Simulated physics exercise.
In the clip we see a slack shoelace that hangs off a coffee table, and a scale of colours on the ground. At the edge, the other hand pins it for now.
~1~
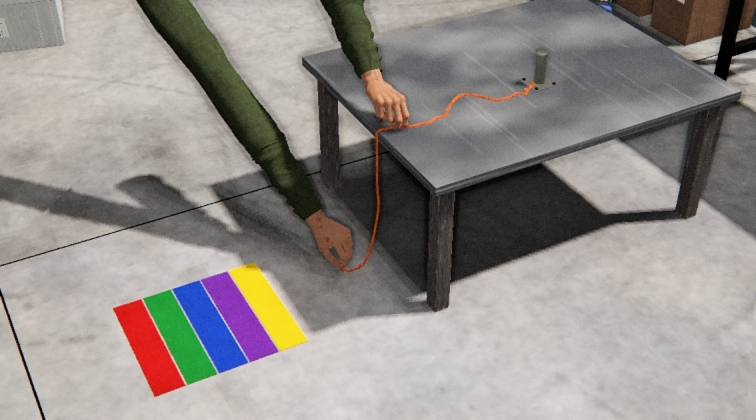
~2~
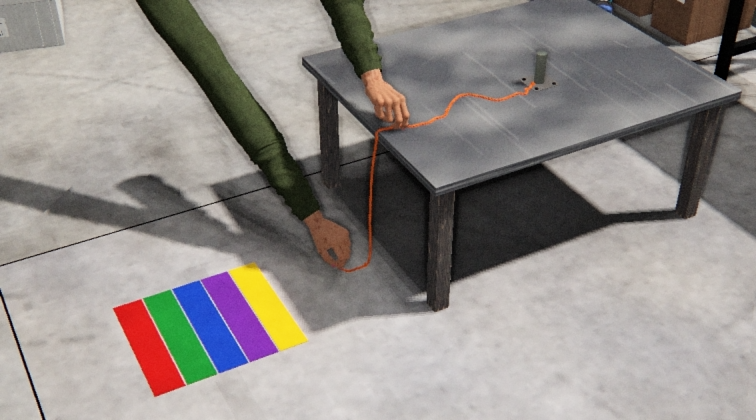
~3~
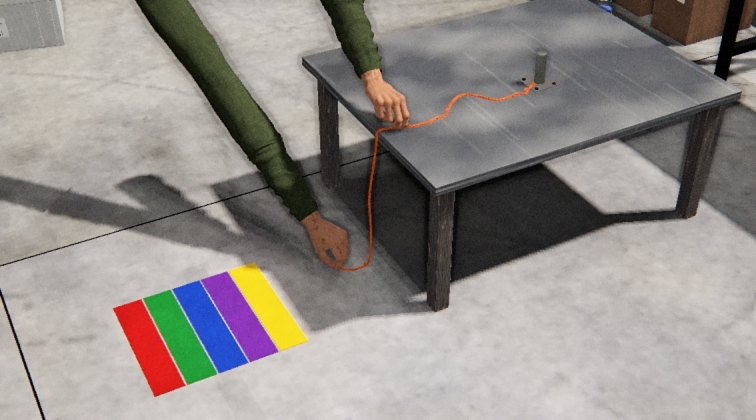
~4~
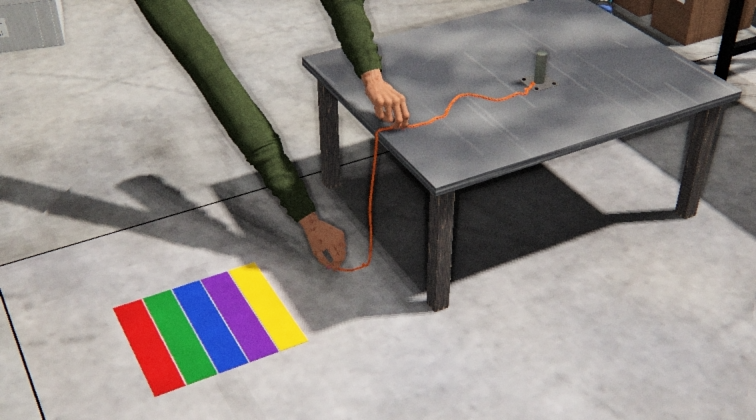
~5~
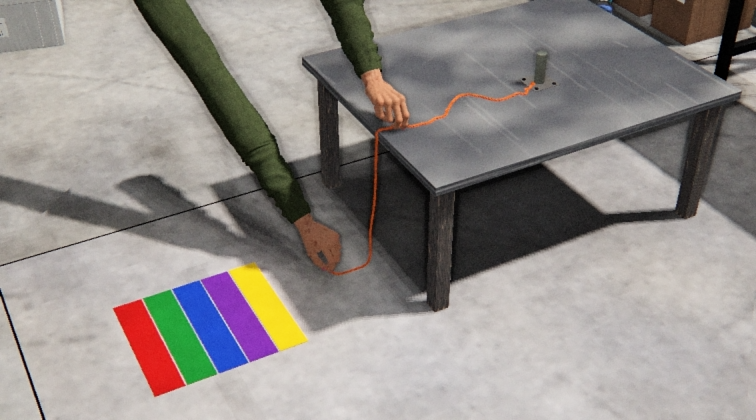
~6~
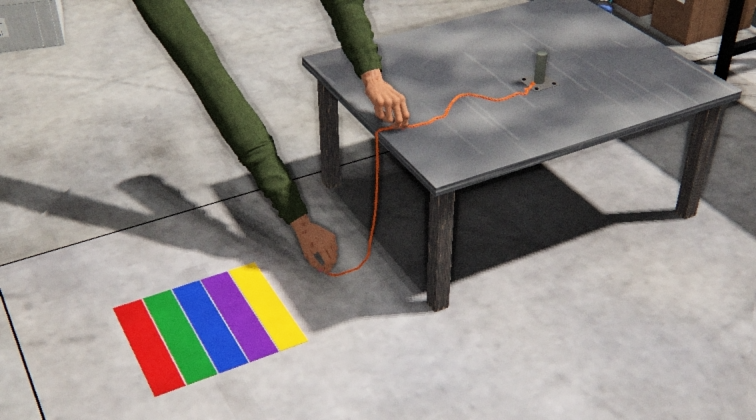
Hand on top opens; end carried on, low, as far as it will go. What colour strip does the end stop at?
Blue.
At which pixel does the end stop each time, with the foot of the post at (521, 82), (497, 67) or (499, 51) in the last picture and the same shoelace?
Try 1 about (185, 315), try 2 about (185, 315), try 3 about (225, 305).
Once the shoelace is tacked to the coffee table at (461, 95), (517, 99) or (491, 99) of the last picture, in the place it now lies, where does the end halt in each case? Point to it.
Estimated pixels in sequence: (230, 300), (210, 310) and (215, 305).
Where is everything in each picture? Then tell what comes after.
In the first frame, end (339, 265); yellow (285, 331); purple (255, 341); blue (225, 352); green (194, 363); red (162, 374).
In the second frame, end (337, 266); shoelace through (519, 93) (464, 95) (430, 122) (376, 145) (371, 200) (370, 254).
In the third frame, end (335, 266).
In the fourth frame, end (333, 267); shoelace through (519, 93) (464, 95) (430, 122) (376, 145) (370, 200) (370, 253).
In the fifth frame, end (328, 269).
In the sixth frame, end (324, 270); shoelace through (519, 93) (464, 95) (430, 122) (377, 145) (376, 199) (369, 254).
A little later, end near (255, 293); over yellow.
Next, end near (222, 305); over purple.
When it is tight, end near (202, 311); over blue. It halts on the blue strip.
